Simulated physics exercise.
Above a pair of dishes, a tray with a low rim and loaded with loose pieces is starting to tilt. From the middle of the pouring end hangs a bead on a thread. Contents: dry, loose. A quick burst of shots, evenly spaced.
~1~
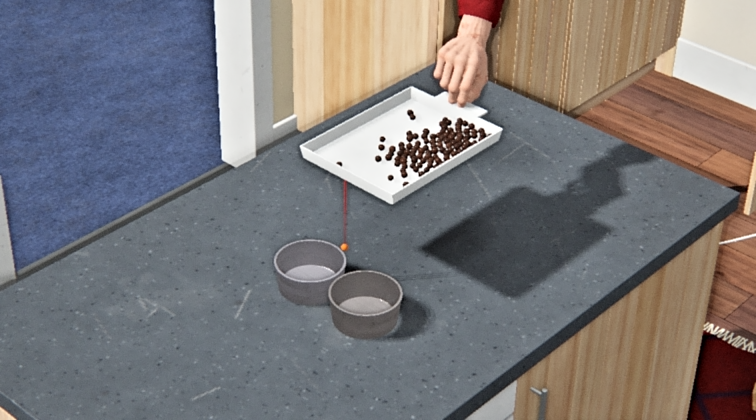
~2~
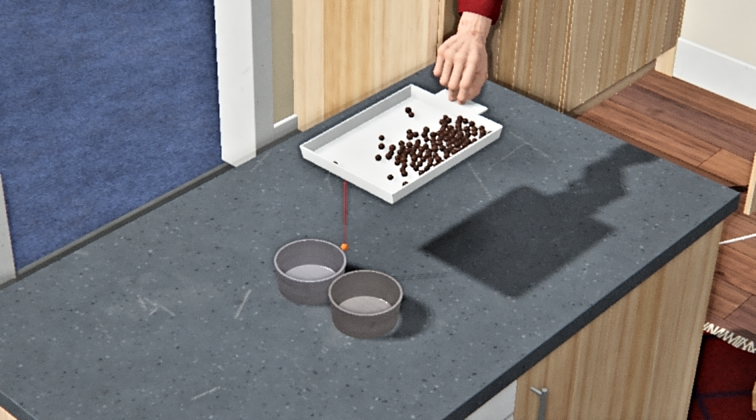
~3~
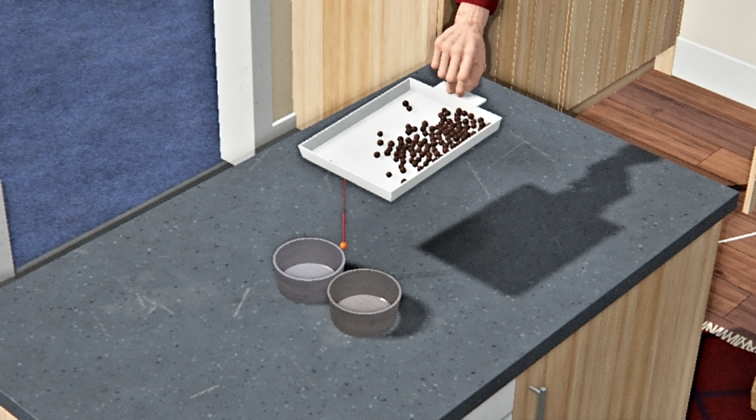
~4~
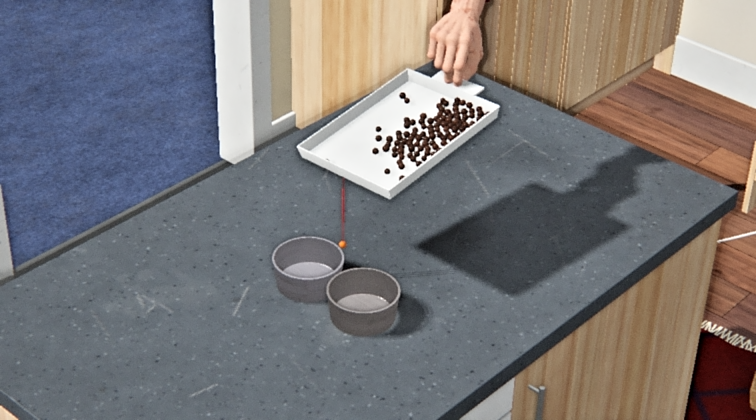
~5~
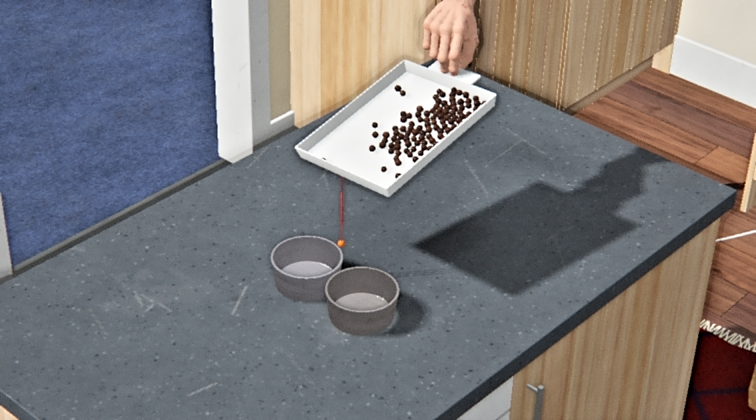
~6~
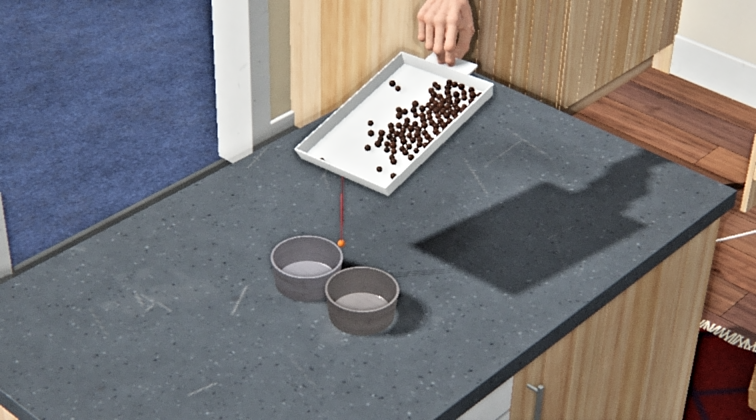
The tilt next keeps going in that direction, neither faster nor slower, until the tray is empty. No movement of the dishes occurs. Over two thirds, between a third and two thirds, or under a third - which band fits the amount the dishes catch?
Third to two thirds.
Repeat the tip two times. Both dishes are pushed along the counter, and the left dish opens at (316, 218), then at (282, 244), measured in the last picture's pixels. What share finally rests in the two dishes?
Approximately 20 percent, followed by approximately 90 percent.
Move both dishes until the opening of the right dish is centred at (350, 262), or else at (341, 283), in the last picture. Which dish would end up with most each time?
In order: The left-hand one. Then: The left-hand one.
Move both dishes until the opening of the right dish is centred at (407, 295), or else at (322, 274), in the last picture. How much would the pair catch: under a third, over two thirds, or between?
The two tries give, in order: Under a third; over two thirds.
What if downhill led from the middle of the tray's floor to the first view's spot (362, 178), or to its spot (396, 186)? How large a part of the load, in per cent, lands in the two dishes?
Shares: 90 %, then 70 %.
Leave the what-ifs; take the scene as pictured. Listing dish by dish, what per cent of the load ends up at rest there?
Left dish: Roughly 60 per cent; right dish: Roughly 0 per cent.
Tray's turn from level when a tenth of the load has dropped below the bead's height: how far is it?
I'd say close to 65 degrees.
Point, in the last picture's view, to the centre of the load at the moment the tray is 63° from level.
Near (325, 160).
Shortly afterwards, tray tipped steeply; the bulk on the tray; only a few in the left dish; a little outside both; a little in the air.
Next, tray tipped past a quarter turn; near a quarter on the tray; near a third in the left dish; near a quarter outside both; near a quarter in the air.
Some moments later, tray tipped past a quarter turn; near half in the left dish; near half outside both.
In the end, tray tipped past a quarter turn; none at all in the right dish; near half in the left dish; near half outside both.
